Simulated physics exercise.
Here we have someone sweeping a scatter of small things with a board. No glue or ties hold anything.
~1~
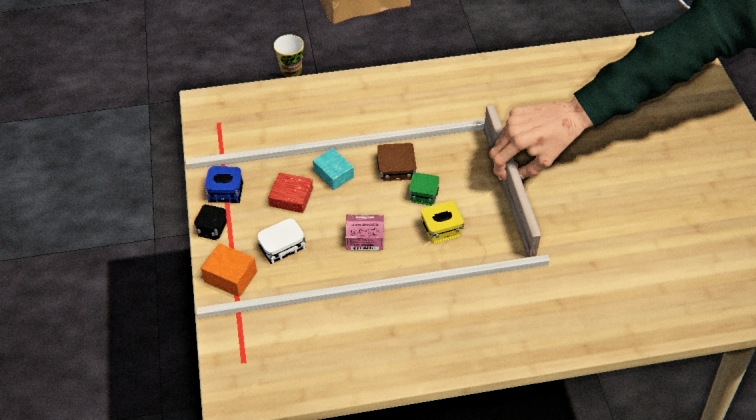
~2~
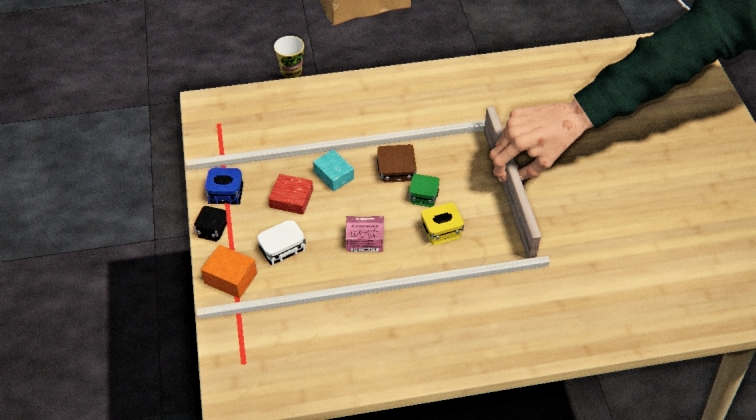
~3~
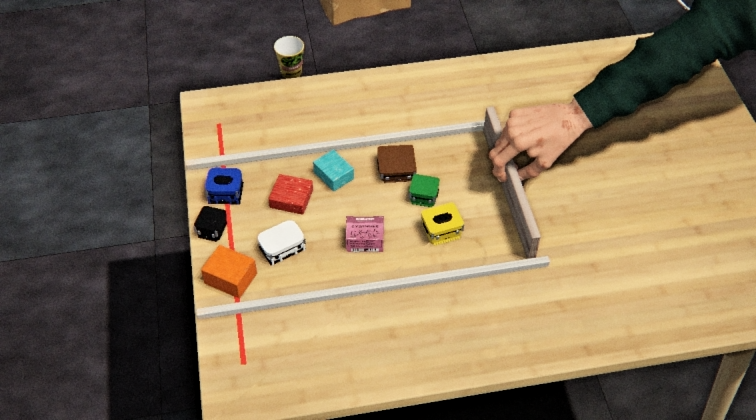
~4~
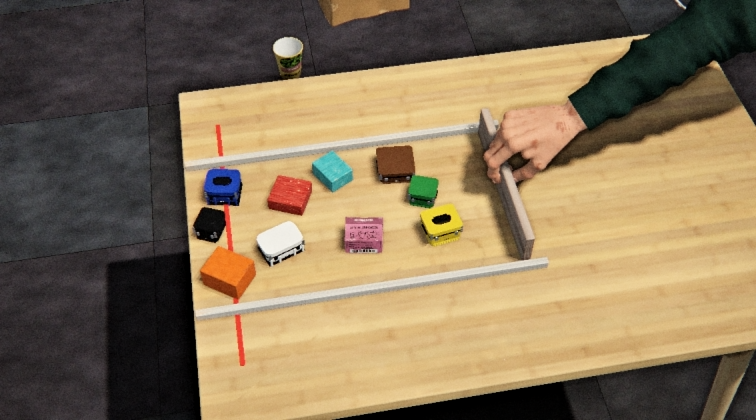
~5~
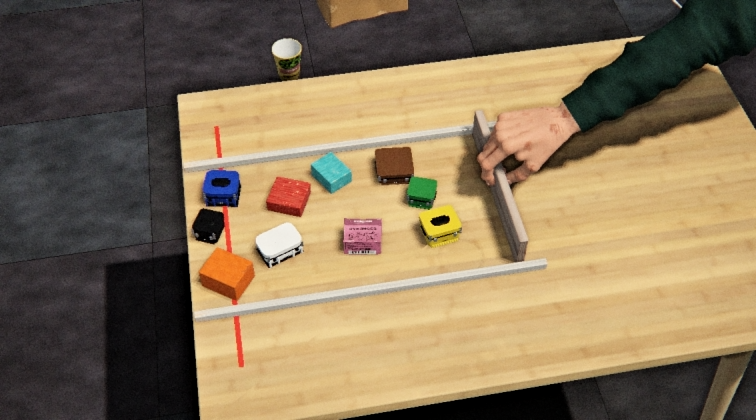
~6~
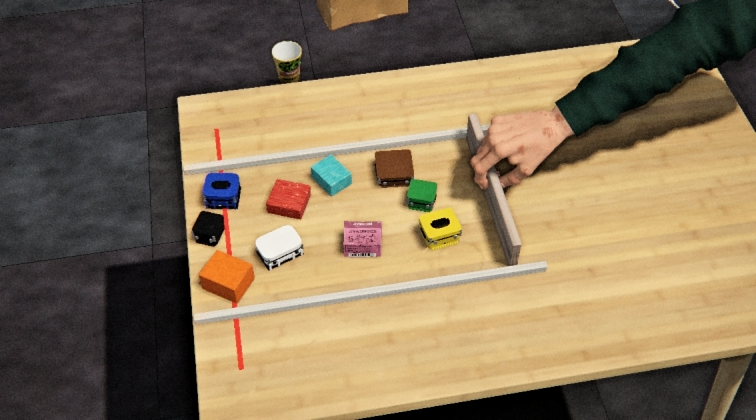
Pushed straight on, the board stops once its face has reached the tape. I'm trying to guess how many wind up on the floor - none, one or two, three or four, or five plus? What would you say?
Over the end go more than four.
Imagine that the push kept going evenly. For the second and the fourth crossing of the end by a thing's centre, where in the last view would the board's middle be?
First: Around (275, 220). Next: Around (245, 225).
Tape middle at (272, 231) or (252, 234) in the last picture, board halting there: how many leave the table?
Respectively 1 and 3.
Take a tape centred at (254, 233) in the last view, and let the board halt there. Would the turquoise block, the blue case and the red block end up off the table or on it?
The turquoise block is still there; as for the blue case, it is no longer there; and the red block is still there.
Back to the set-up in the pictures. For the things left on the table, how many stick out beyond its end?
You'd get 1.
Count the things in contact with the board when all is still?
Number: 4.
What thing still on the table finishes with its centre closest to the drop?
Orange block ends nearest.
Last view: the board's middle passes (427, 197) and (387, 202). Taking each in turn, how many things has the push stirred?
So 2, and at the other place 5.
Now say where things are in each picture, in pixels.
The first frame shows black case (211, 223); orange block (229, 270); blue case (225, 185); board (510, 179); tape (230, 231).
The second frame shows orange block (229, 271); brown case (397, 164).
The third frame shows blue case (225, 186); white case (282, 243).
The fourth frame shows black case (210, 226); green case (423, 192).
The fifth frame shows orange block (227, 274); red block (289, 197).
The sixth frame shows black case (209, 229); orange block (227, 276); blue case (222, 191); board (492, 188); tape (228, 237).
A little later, none off yet; black case at rest near (209, 229); orange block at rest near (227, 276); blue case at rest near (222, 191).
Next, none off yet; black case shifted a little near (195, 225); orange block at rest near (226, 278); blue case at rest near (217, 192).
When it is over, the number that fall off is five or more; down, pink box, turquoise block, red block, white case, blue case and black case.
